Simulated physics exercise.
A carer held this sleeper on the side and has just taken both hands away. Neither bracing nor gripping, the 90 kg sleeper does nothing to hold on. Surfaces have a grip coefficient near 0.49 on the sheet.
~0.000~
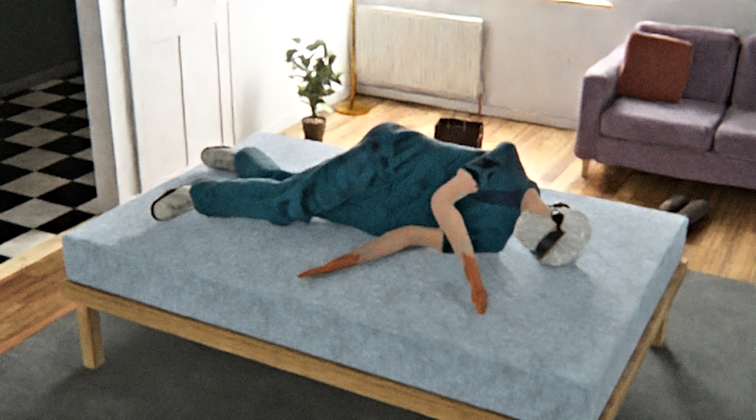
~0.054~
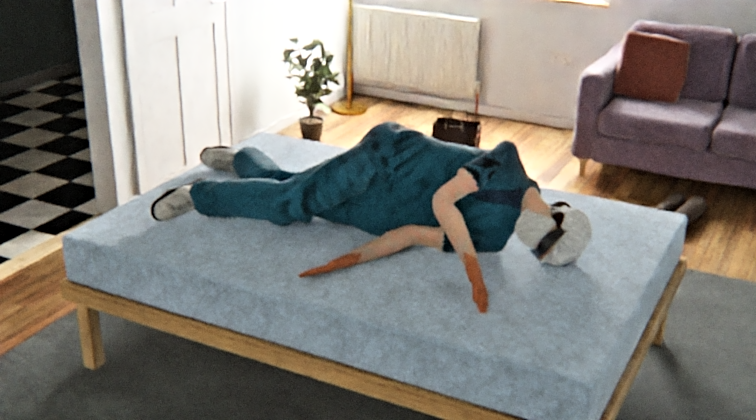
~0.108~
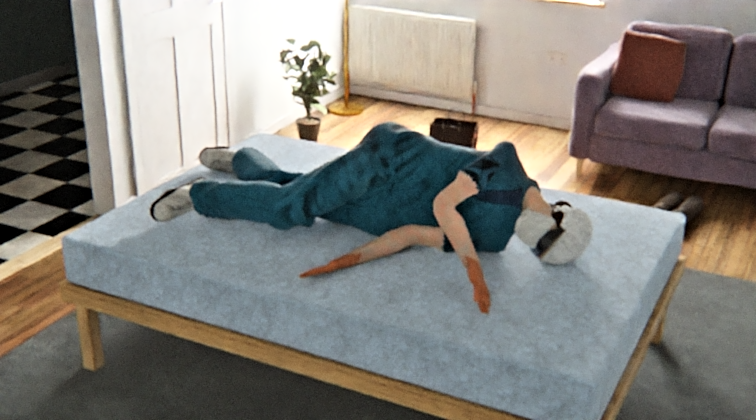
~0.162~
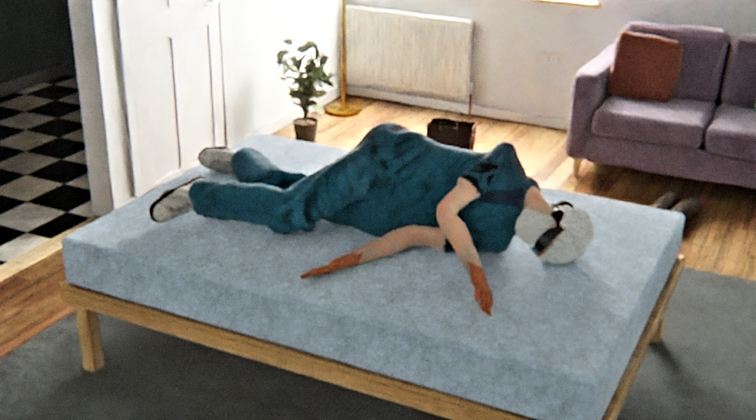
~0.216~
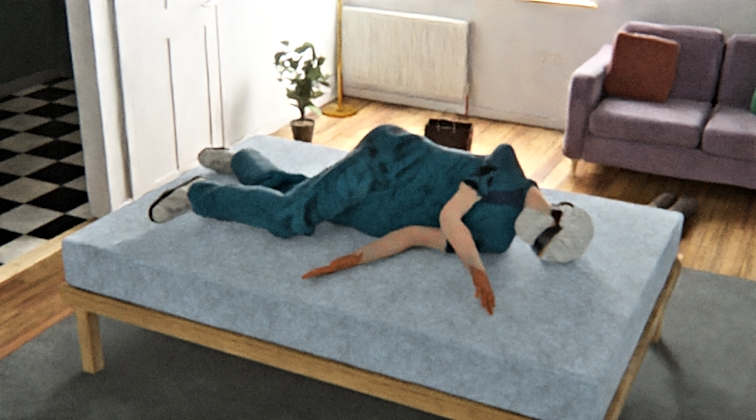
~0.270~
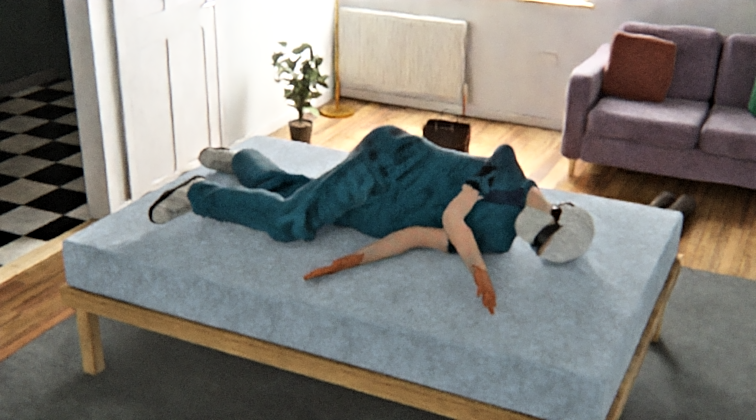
A sleeper in teal clothes and a pale head covering lies on one side across a light blue mattress, arms outstretched, barely shifting, while the view drifts slightly against the plant, dark bag and purple sofa behind.
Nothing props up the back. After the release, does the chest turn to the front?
No, it turns back.
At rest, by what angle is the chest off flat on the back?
I'd say close to 60 degrees from flat.
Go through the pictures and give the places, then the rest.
Chest (494, 195); 70° from supine, in the first frame.
Chest (495, 195); 70° from supine, in the second frame.
Chest (495, 195); 70° from supine, in the third frame.
Chest (495, 196); 70° from supine, in the fourth frame.
Chest (495, 198); 70° from supine, in the fifth frame.
Chest (496, 199); 65° from supine, in the sixth frame.
After 0.54 s the chest is turned 60° from lying flat on the back, near (496, 198) in the last picture's view.
After 0.94 s the chest is turned 55° from lying flat on the back, near (497, 197) in the last picture's view.
After 1.54 s the chest is turned 50° from lying flat on the back, near (498, 197) in the last picture's view.
At rest, 4.0 s, chest sinks back.
